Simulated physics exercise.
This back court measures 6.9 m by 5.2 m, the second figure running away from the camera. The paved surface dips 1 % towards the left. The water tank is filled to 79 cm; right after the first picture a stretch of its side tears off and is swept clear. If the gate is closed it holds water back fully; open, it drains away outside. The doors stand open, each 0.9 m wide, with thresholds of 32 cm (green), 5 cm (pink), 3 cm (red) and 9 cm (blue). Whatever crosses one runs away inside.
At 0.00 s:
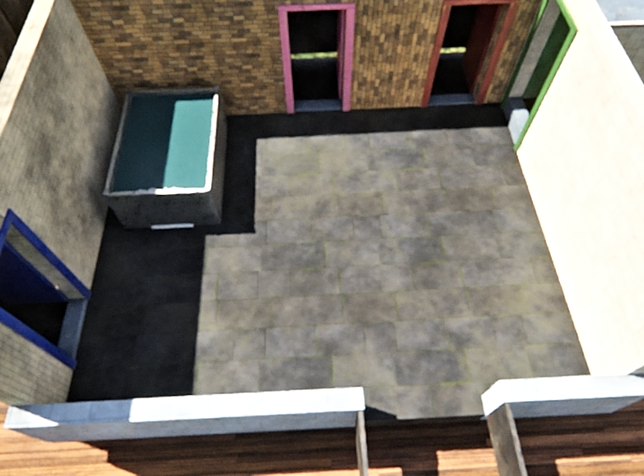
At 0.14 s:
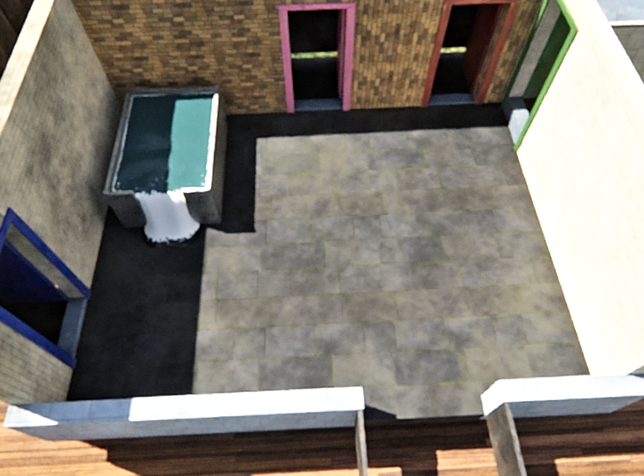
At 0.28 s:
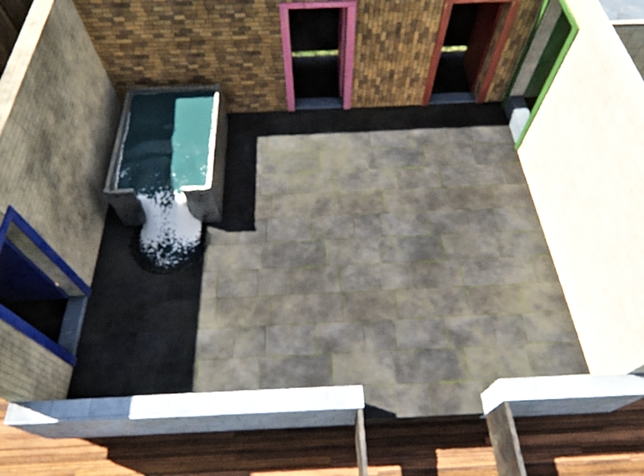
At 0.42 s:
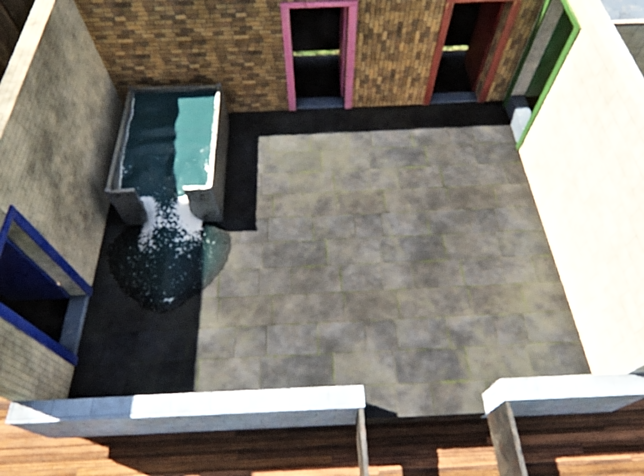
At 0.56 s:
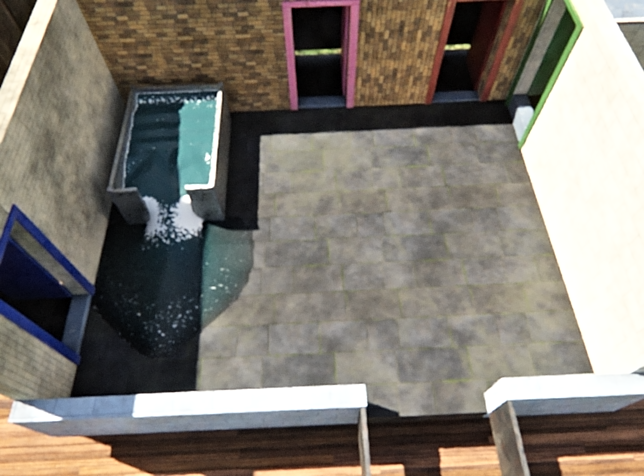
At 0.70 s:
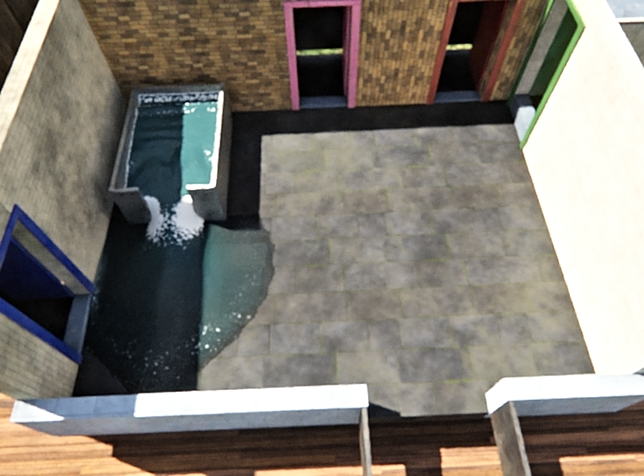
The clip shows a walled, paved court with open, colour-framed doorways and a water tank at upper left; the tank's near side gives way, and water pours out, spreading across the left floor towards the front wall.
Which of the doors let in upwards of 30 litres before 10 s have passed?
The water let in: At the green door it does not reach the limit; at the pink door it stays under the limit; at the red door it goes over the limit; at the blue door it exceeds the limit.
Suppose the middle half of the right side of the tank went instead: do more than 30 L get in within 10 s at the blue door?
Then: Blue below.
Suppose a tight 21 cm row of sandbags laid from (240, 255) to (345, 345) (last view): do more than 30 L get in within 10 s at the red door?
Then: Red below.
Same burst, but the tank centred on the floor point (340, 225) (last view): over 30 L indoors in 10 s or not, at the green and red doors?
Then: Green under, red below.
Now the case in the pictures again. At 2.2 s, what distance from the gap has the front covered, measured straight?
Some 4.8 m out.
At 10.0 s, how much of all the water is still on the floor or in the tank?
Some 84 per cent remains.
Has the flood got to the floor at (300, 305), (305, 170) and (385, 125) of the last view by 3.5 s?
In that order: Wet, not reached, not reached.
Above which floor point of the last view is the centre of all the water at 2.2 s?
Near (186, 244).
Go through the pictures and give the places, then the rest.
In the first frame, still water, 79 cm deep, in the water tank at (167, 141).
In the second frame, the front is at (148, 238), 0.5 m from the gap at (168, 213); 0.2 m2 of floor is under water; 79 cm left at the back of the water tank.
In the third frame, the front is at (159, 269), 0.9 m from the gap at (169, 212); 0.7 m2 of floor is under water; 79 cm left at the back of the water tank.
In the fourth frame, water pours out at (171, 211) and has run 1.5 m, to (155, 306); typically 7 cm deep outside, 78 cm at the water tank's back.
In the fifth frame, the front is at (151, 350), 2.1 m from the gap at (172, 210); 3.6 m2 of floor is under water; 72 cm left at the back of the water tank.
In the sixth frame, the front is at (147, 389), 2.7 m from the gap at (174, 210); 5.2 m2 of floor is under water; 66 cm left at the back of the water tank.
After 1.4 s water covers 25 % of the floor and is deepest (46 cm) near (73, 397); green door not reached, pink door not reached, red door not reached, blue door 17 cm at the sill, 7 L in.
After 2.2 s water covers 30 % of the floor and is deepest (36 cm) near (69, 412); green door not reached, pink door not reached, red door not reached, blue door 14 cm at the sill, 27 L in.
After 3.5 s water covers 40 % of the floor and is deepest (22 cm) near (73, 397); green door not reached, pink door not reached, red door not reached, blue door 19 cm at the sill, 68 L in.
After 6.0 s water covers 70 % of the floor and is deepest (14 cm) near (69, 412); green door 3 cm at the sill, 0 L in, pink door not reached, red door not reached, blue door 14 cm at the sill, 134 L in.
After 10.0 s water covers 90 % of the floor and is deepest (12 cm) near (260, 111); green door 5 cm at the sill, 0 L in, pink door 4 cm at the sill, 0 L in, red door 8 cm at the sill, 52 L in, blue door 9 cm at the sill, 151 L in.
